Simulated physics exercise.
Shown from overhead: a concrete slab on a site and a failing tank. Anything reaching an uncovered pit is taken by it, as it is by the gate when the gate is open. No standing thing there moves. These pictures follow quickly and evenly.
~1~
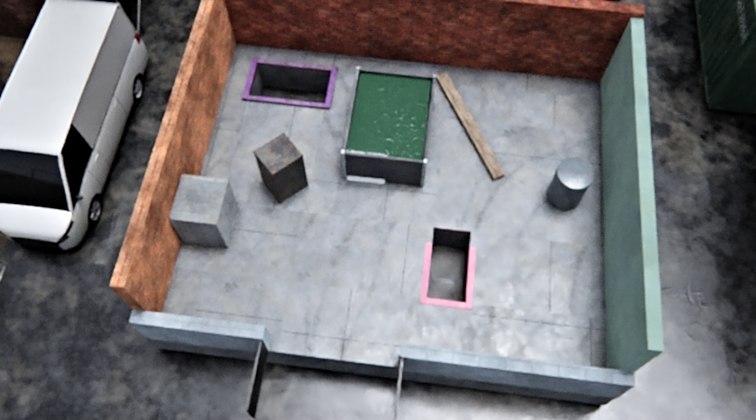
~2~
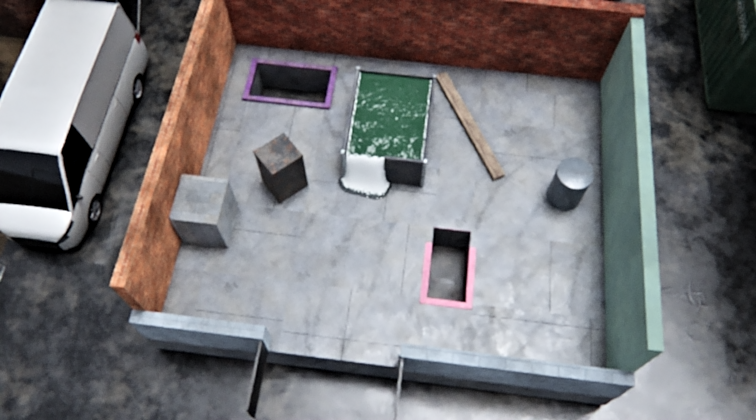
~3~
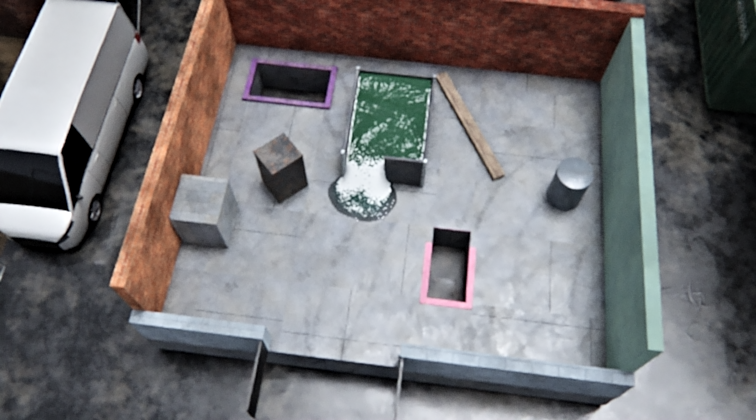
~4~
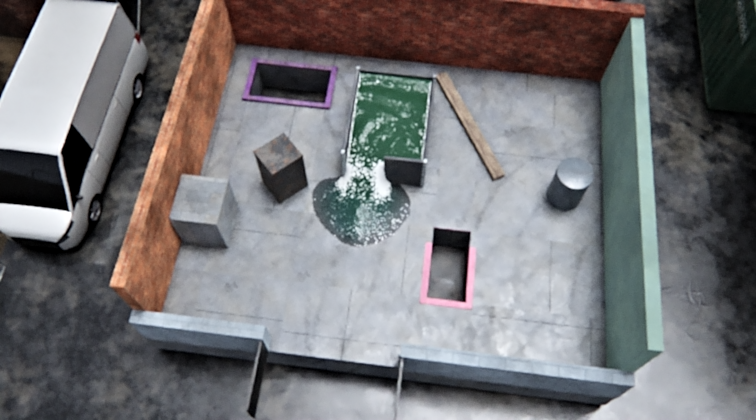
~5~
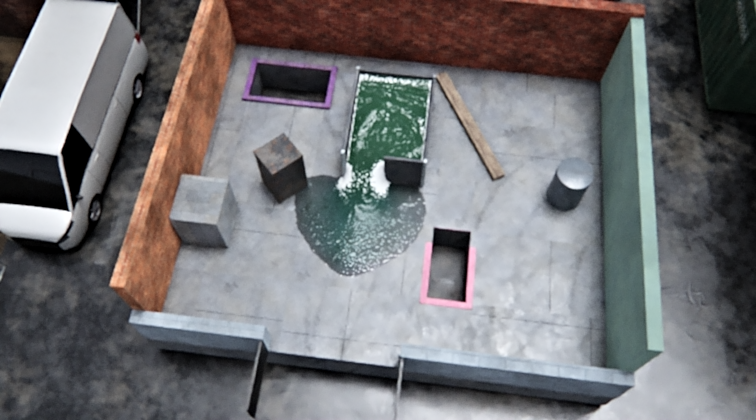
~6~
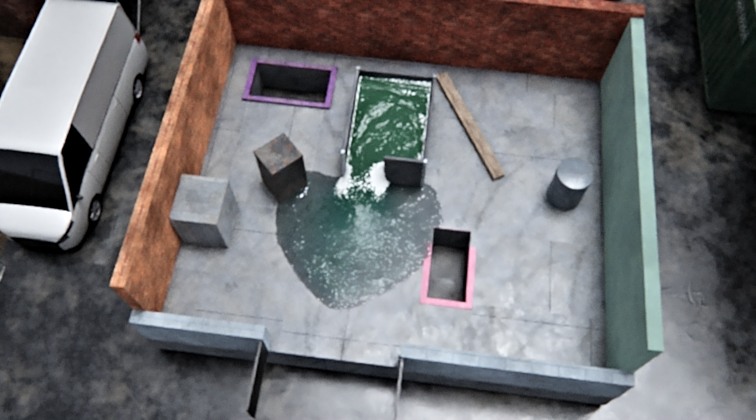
On a walled concrete slab seen from overhead, green water sits still in an open tank, then pours through a gap at its front left and spreads in a widening pool past a dark block toward a pink-edged opening.
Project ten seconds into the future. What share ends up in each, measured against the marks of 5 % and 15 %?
Measured against the marks, the gate ends up with more than 15 %; the pink pit ends up with between 5 and 15 %; the purple pit ends up with less than 5 %.
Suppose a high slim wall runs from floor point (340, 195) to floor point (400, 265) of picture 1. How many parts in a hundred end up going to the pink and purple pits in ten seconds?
Shares in percent - pink: 45; purple: 2.
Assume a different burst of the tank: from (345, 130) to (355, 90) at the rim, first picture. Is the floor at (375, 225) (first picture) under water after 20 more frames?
Check at the given point: Inundated.
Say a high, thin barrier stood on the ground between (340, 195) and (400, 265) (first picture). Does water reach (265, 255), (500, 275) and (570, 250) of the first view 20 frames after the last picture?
Going one after another, I'd say reached by the flood, then kept clear of the flood, then reached by the flood.
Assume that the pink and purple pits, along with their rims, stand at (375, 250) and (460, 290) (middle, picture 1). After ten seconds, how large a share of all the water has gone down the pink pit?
Share for pink: 40 in a hundred.
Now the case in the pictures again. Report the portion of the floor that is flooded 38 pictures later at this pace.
Roughly 45 %.
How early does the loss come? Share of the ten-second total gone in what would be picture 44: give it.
Roughly 70 per cent.
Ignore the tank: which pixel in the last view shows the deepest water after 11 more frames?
My pick is (159, 324).
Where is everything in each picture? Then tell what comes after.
In the first frame, still water in the open tank at (390, 116).
In the second frame, the front is at (385, 192), out from the gap at (365, 168).
In the third frame, the front is at (372, 217), out from the gap at (365, 170).
In the fourth frame, the front is at (359, 243), out from the gap at (365, 171).
In the fifth frame, water pours out at (365, 171) and has run to (340, 269).
In the sixth frame, the front is at (328, 301), out from the gap at (365, 171).
A moment on, water covers 25 % of the floor; the gate 3 %, the pink pit 1 %, the purple pit 0 %.
Next, water covers 30 % of the floor; the gate 11 %, the pink pit 3 %, the purple pit 0 %.
Then, water covers 35 % of the floor; the gate 22 %, the pink pit 4 %, the purple pit 0 %.
Later, water covers 45 % of the floor; the gate 35 %, the pink pit 6 %, the purple pit 0 %.
In the end, water covers 55 % of the floor; the gate 50 %, the pink pit 7 %, the purple pit 0 %.
